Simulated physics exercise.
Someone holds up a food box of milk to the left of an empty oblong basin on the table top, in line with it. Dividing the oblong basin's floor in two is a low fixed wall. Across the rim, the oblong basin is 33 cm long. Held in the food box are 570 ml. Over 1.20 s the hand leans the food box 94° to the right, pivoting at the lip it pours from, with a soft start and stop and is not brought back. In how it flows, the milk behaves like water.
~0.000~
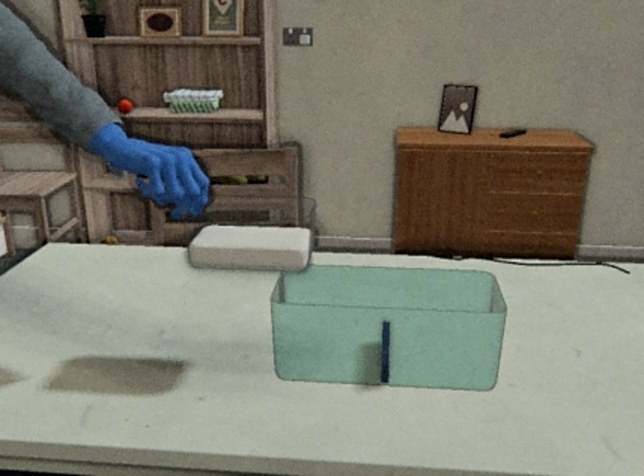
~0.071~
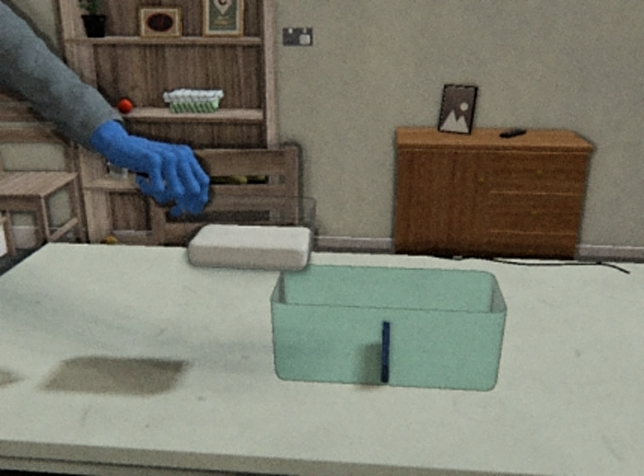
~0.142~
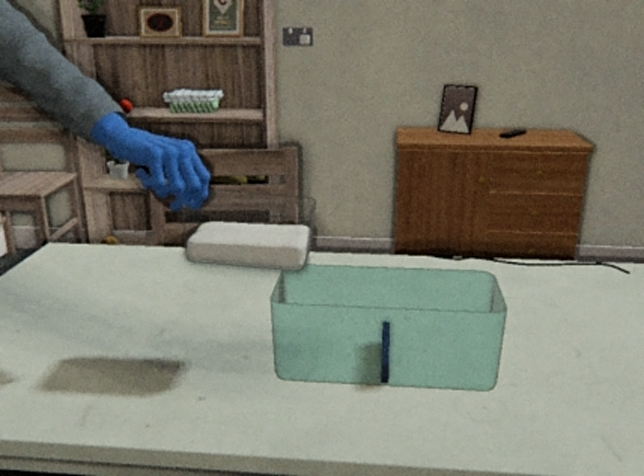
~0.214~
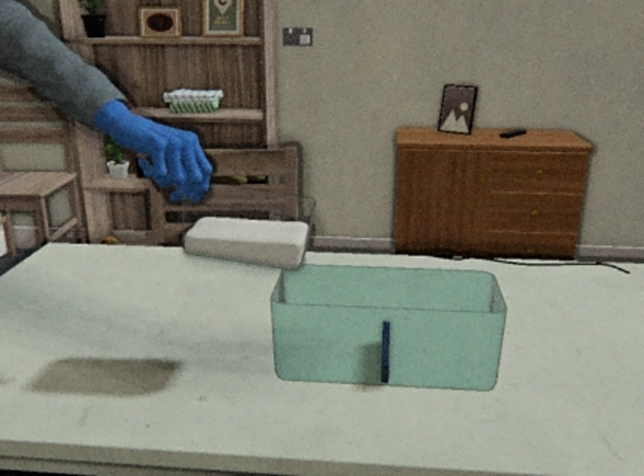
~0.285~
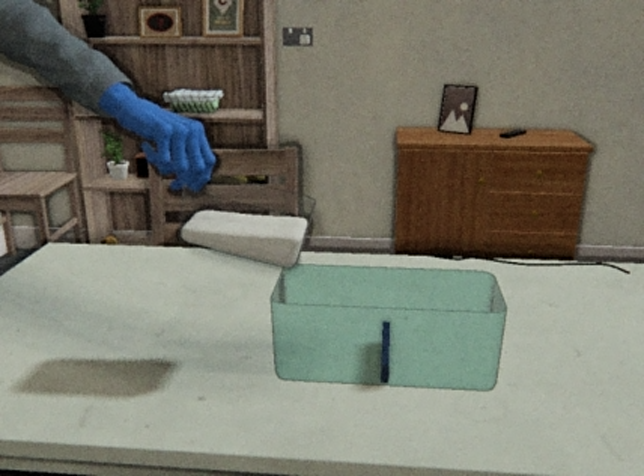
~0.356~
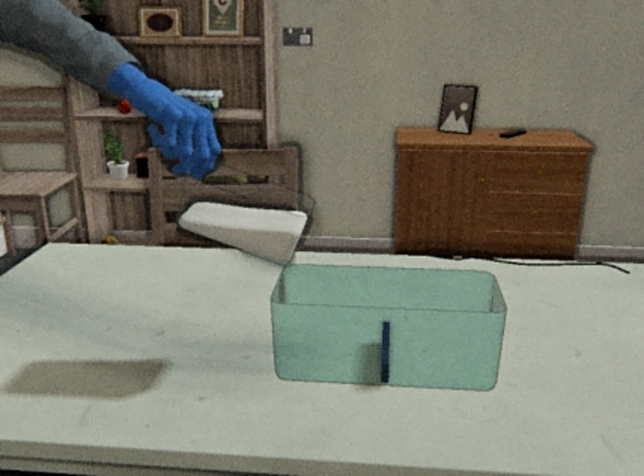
On a white table top, a blue-gloved hand above a pale food box gradually leaning right beside a green oblong basin.
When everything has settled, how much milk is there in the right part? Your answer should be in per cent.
22 out of 100.
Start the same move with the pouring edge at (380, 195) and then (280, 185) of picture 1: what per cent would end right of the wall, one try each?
90 in a hundred, followed by 15 in a hundred.
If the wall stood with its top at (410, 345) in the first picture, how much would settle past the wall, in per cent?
Then it comes to around 15 per cent.
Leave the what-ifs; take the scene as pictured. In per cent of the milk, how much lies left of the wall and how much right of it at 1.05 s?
Lab note: Left near 40 %, right near 18.
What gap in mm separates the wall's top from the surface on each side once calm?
Left side: Around 12 mm. Right side: Around 26 mm.
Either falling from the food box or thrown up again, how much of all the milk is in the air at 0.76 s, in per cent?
32 %.
By 0.76 s the tilt is 66° and 64 per cent is still to pour, 4 is left of the wall and 0 right of it.
By 1.05 s the tilt is 91° and 21 per cent is still to pour, 40 is left of the wall and 18 right of it.
By 1.36 s the tilt is 94° and 4 per cent is still to pour, 70 is left of the wall and 20 right of it.
By 1.70 s the tilt is 94° and 0 per cent is still to pour, 75 is left of the wall and 22 right of it.
At rest 77 per cent lies left of the wall, 22 right of it and 2 outside.
